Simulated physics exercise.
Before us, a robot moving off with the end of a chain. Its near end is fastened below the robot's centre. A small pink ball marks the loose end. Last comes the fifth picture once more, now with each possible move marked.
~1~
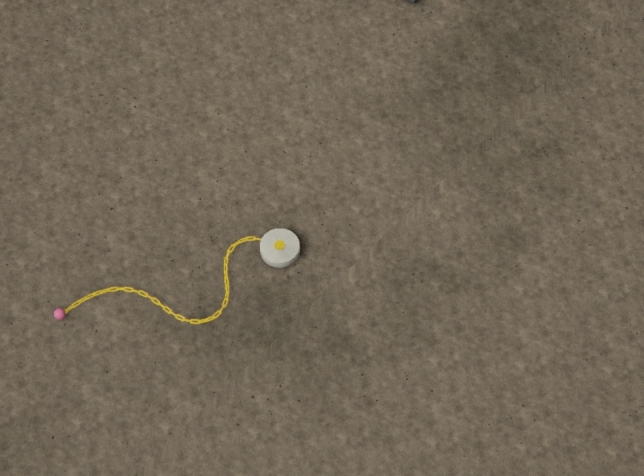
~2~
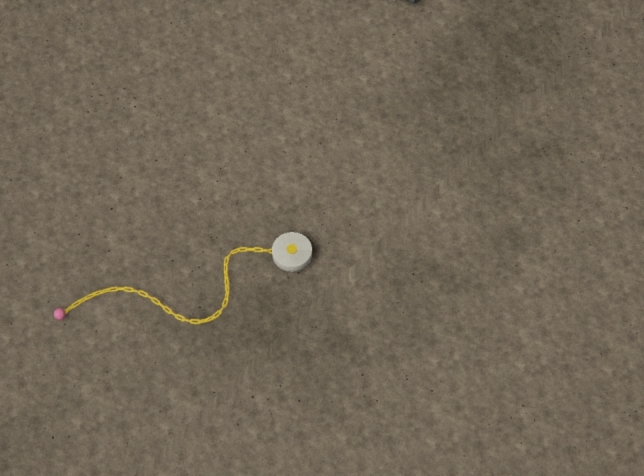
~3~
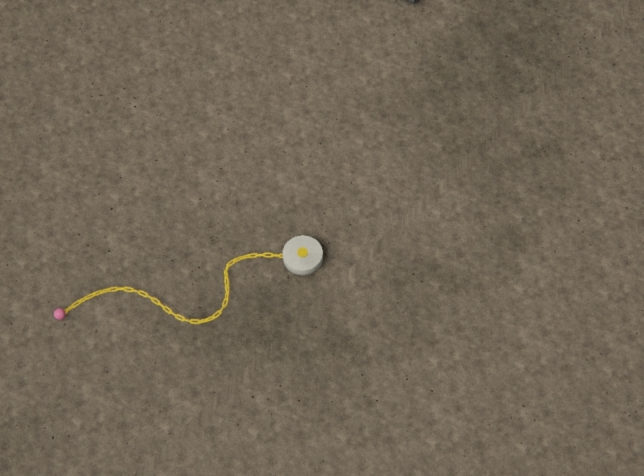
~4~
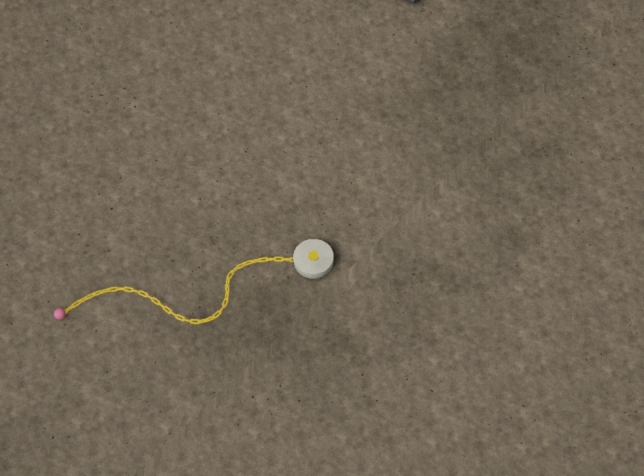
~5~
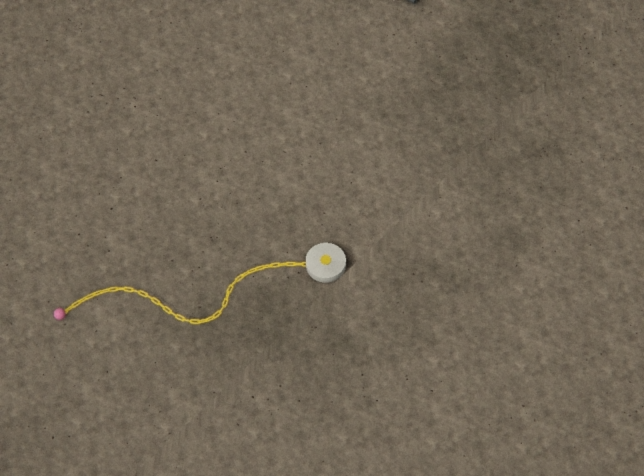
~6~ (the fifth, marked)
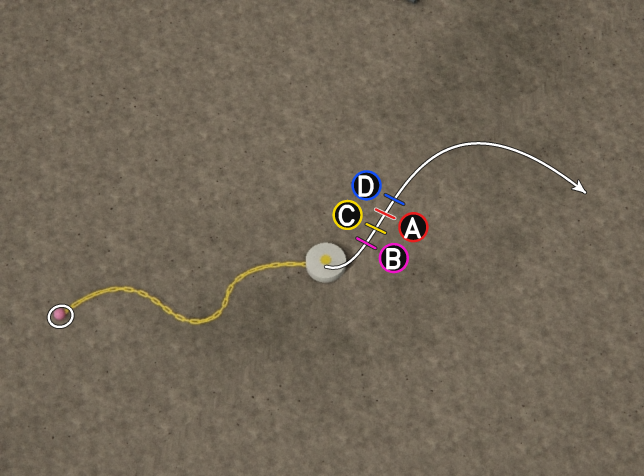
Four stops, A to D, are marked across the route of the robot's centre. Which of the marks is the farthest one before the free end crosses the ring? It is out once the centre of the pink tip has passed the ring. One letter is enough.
No farther than B.
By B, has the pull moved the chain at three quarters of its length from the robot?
By then, yes.
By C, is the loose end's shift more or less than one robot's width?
Less.
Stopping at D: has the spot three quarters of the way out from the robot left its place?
Yes.
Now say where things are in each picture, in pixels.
Robot (280, 249); free end (60, 314), in the first picture.
Robot (292, 252); free end (60, 314), in the second picture.
Robot (303, 256); free end (60, 314), in the third picture.
Robot (313, 259); free end (60, 314), in the fourth picture.
Robot (326, 263); free end (60, 314), in the fifth picture.
On the marked copy, A at (385, 214); B at (366, 243); C at (376, 229); D at (394, 199); the ring at (61, 316); the route from (326, 267) via (433, 158) to (585, 193).
With B. Early on, robot (344, 262), middle of the chain (197, 320), free end (60, 314).
Further on, robot (357, 252), middle of the chain (207, 302), free end (60, 314).
At the end, robot (366, 240), middle of the chain (218, 291), free end (65, 310); the free end is still in its ring.
As for the rest, A drags the free end to (92, 301); C drags the free end to (77, 304); D drags the free end to (108, 299).
